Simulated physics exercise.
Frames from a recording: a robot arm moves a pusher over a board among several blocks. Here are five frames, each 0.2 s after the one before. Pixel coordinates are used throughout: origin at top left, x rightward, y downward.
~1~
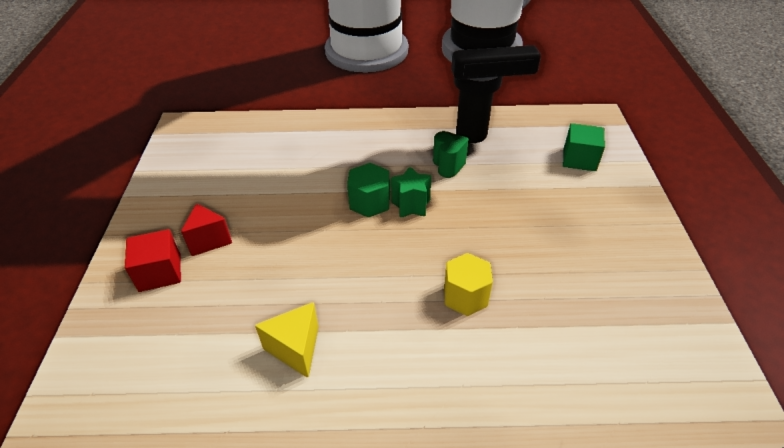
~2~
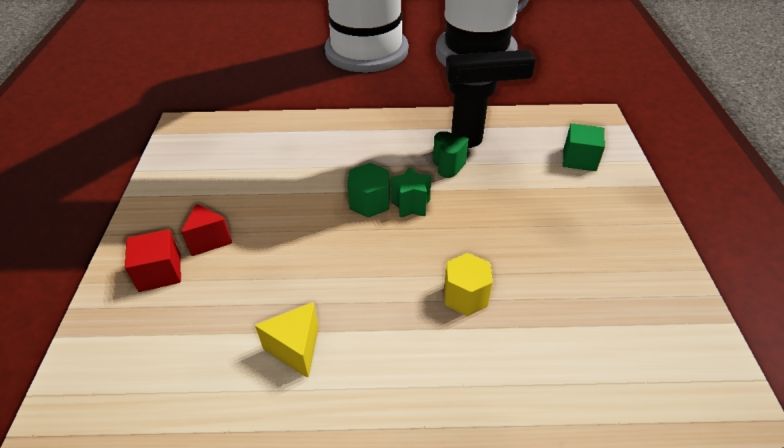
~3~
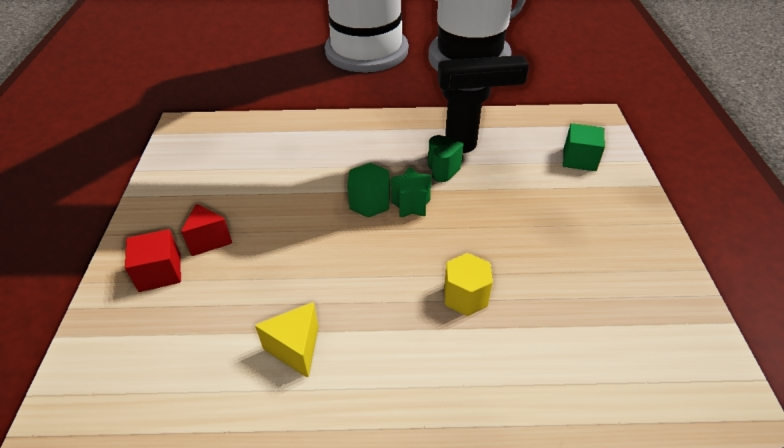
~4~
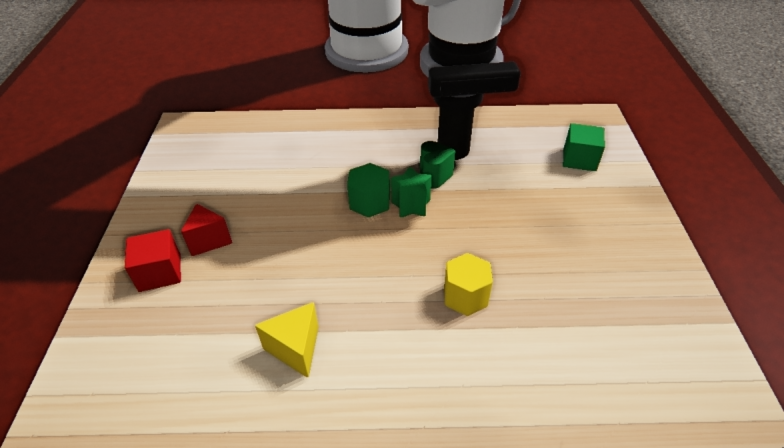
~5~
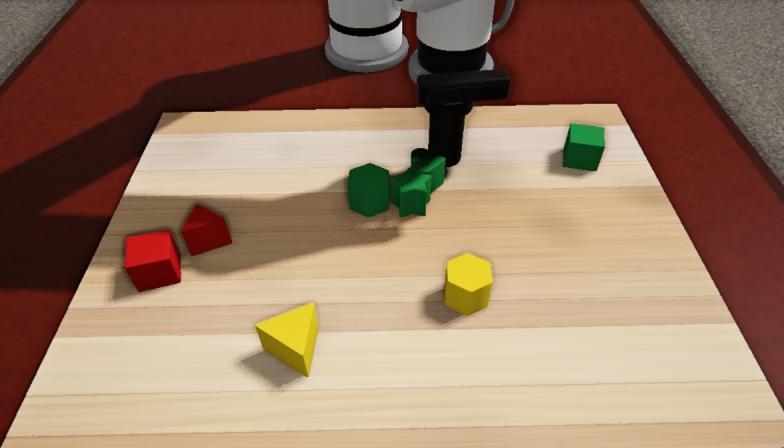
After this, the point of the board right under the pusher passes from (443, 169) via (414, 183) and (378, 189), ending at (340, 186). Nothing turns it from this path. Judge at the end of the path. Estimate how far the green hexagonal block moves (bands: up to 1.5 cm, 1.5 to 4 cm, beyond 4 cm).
It falls in the 1.5 to 4 cm band.
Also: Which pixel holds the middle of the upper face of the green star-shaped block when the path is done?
The centre of its top will be at (397, 209).
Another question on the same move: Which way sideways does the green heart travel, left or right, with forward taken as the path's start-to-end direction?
Well, taking the path from its start to its end as straight ahead, the green heart moves to the left.
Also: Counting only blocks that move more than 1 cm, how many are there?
It displaces three or more.
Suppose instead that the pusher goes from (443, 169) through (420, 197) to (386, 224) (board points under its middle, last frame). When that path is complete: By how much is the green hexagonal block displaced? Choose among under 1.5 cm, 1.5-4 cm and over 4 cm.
It is going to finish 1.5 to 4 cm from where it is now.
The first path, step by step. One third of the way, pusher (414, 172); green hexagonal block (363, 179); green star-shaped block (399, 201), turned 35° anticlockwise; green heart (400, 177).
Two thirds of the way, pusher (376, 178); green hexagonal block (343, 187), turned 35° clockwise; green star-shaped block (397, 209), turned 55° anticlockwise; green heart (384, 186), turned 40° anticlockwise.
At the end, pusher (339, 175); green hexagonal block (340, 188), turned 35° clockwise; green star-shaped block (397, 209), turned 55° anticlockwise; green heart (384, 186), turned 40° anticlockwise.
